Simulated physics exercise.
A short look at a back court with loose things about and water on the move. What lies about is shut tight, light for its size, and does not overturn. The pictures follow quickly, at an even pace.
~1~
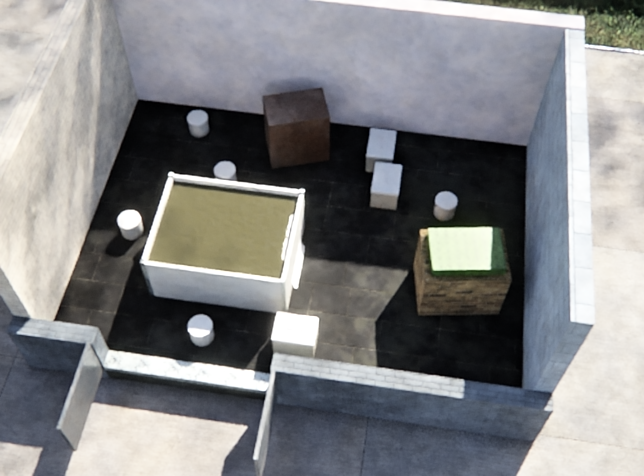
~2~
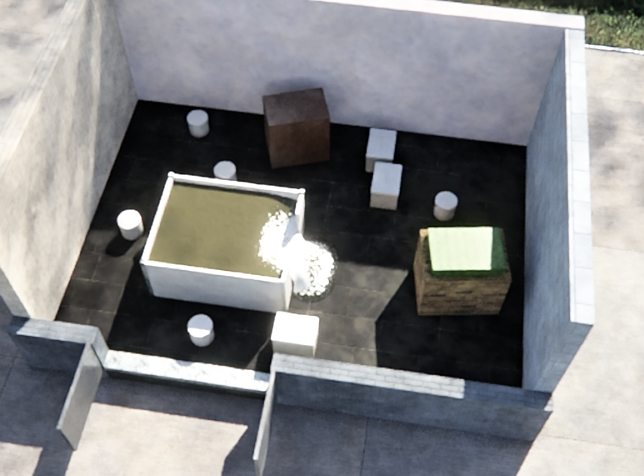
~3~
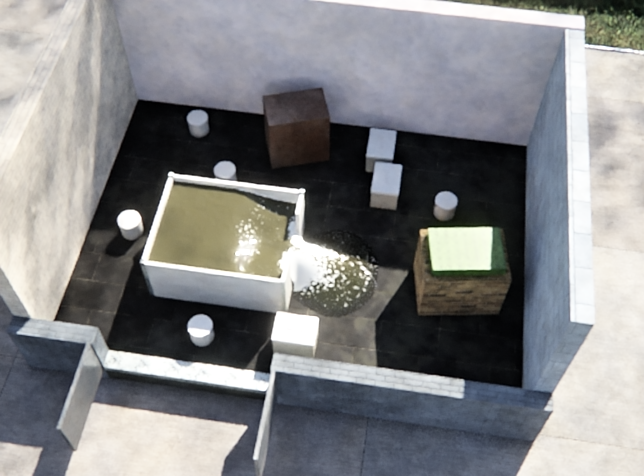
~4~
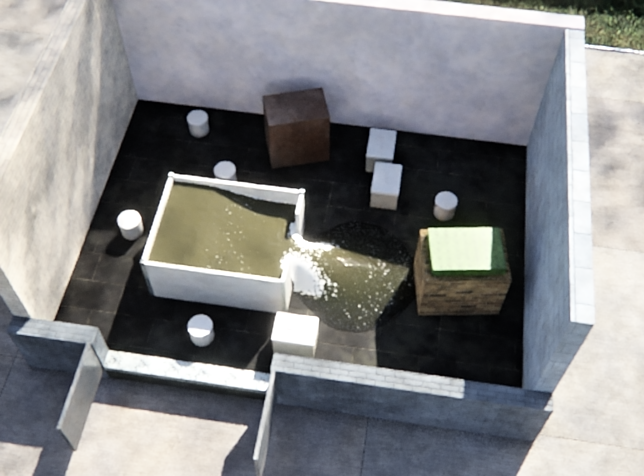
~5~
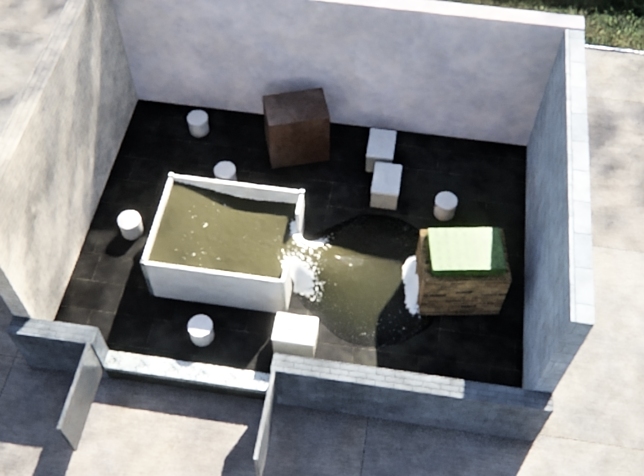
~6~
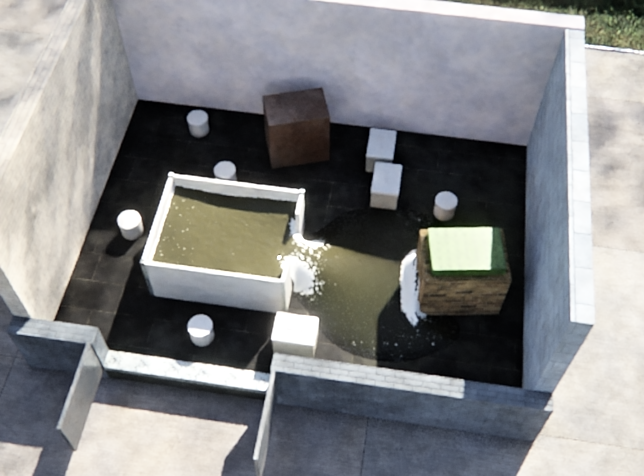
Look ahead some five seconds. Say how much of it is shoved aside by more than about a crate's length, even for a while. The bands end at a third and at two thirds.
It is less than a third.
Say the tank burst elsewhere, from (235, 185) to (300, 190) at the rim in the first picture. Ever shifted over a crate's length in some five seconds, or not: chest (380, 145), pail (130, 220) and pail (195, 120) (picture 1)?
One after the other: Moved that far, yes, pushed that far.
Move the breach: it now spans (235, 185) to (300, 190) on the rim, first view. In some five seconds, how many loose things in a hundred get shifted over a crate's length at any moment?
Close to 50 %.
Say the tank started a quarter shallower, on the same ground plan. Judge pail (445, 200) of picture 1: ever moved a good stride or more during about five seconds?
Verdict: Shifted that much.
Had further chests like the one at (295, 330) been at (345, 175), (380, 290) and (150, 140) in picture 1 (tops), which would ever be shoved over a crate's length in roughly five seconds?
In turn: Short of that, moved that far, under that.
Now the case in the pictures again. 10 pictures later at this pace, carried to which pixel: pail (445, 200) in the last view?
Near (514, 132).
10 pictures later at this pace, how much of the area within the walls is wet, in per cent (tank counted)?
About 50 per cent.
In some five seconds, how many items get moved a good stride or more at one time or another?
2 of them.
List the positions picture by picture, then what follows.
In the first picture, a chest at (387, 178), on the bottom; a pail at (225, 170) rests on the ground; 0 of 8 have shifted.
In the second picture, a chest at (387, 178) rests on the ground; a pail at (225, 170), on the bottom; 0 of 8 have shifted.
In the third picture, a chest at (387, 178), on the bottom; a pail at (225, 170) rests on the ground; 0 of 8 have shifted.
In the fourth picture, a chest at (387, 178) rests on the ground; a pail at (225, 170), on the bottom; 0 of 8 have shifted.
In the fifth picture, a chest at (387, 178), on the bottom; a pail at (225, 170) rests on the ground; 0 of 8 have shifted.
In the sixth picture, a chest at (387, 178), on the bottom; a pail at (225, 170), on the bottom; 0 of 8 have shifted.
A moment on, 0 of 8 are well off their spots; 0 afloat.
Next, 1 of 8 are well off their spots; 1 afloat.
Later, 1 of 8 are well off their spots; 1 afloat.
In the end, 2 of 8 are well off their spots, and 2 have been at some point; 1 afloat.
